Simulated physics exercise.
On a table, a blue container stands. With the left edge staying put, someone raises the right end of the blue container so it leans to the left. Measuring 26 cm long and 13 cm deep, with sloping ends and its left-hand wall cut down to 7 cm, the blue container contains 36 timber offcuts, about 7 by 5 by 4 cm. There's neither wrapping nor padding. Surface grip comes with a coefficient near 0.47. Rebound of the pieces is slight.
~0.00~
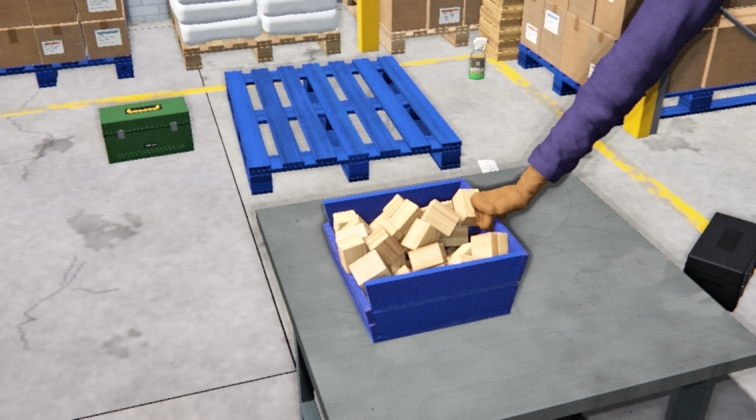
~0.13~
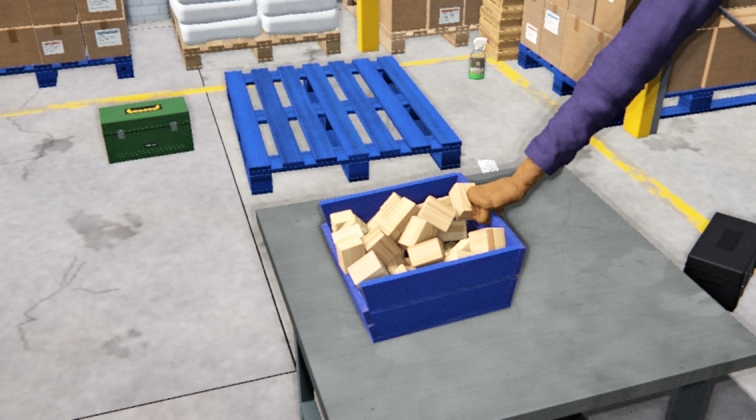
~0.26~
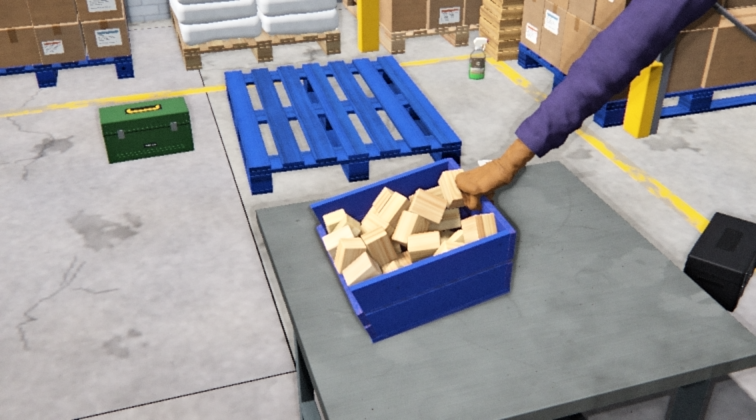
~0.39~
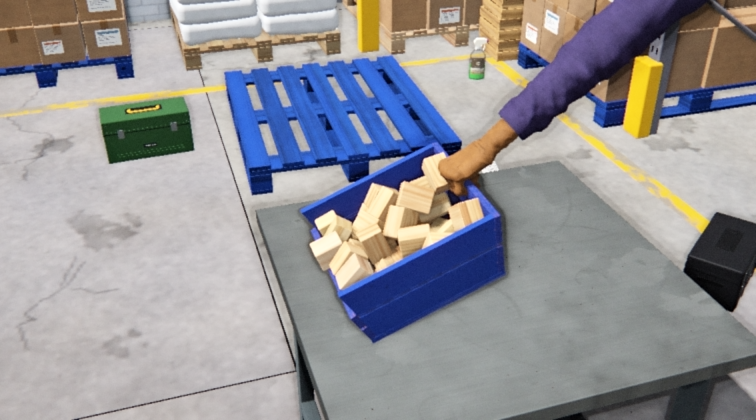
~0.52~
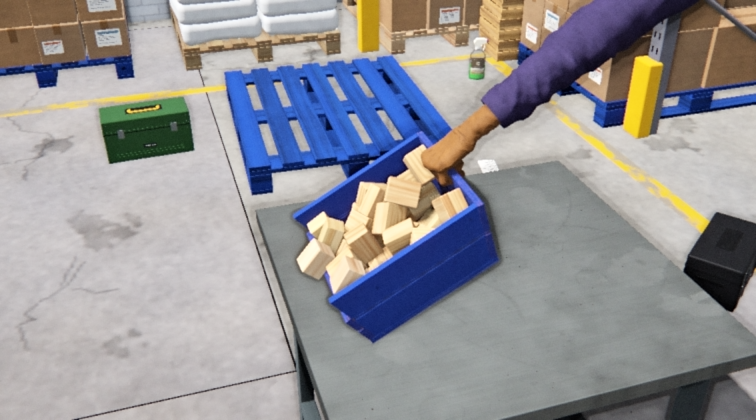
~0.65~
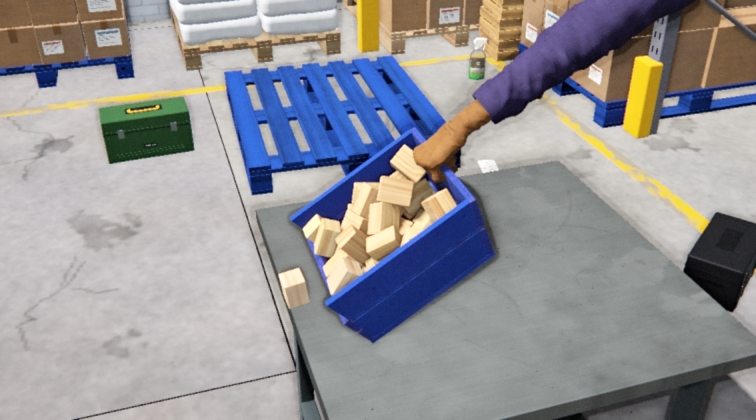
A blue container full of wooden blocks leaned steadily to the left on a gray table as a gloved hand raised its right end, and then one block came out over the low left side.
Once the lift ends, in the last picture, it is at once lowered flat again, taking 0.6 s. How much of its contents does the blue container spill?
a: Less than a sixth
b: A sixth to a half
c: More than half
Option a: Less than a sixth.
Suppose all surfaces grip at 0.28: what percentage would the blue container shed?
In that case the blue container sheds 10 per cent of its load.
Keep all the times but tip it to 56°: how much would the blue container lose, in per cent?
Blue container: 40%.
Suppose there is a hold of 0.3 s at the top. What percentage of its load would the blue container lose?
In that case the blue container sheds 0 percent of its load.
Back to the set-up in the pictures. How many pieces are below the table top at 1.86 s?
Around 1, roughly.
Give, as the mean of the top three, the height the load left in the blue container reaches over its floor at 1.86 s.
Near 12 centimetres, I'd say.
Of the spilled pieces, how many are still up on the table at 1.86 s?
Piece count: Roughly 0.
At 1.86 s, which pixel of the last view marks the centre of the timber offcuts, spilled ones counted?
Roughly at (411, 261).
After 0.84 s, tilt 24°; blue container 35 in, 1 out.
After 1.08 s, tilt 6°; blue container 35 in, 1 out.
After 1.42 s, tilt 0°; blue container 35 in, 1 out.
When it is over (at 1.86 s), blue container 35 in, 1 out. Asked share, 1 of 36, 3 per cent.
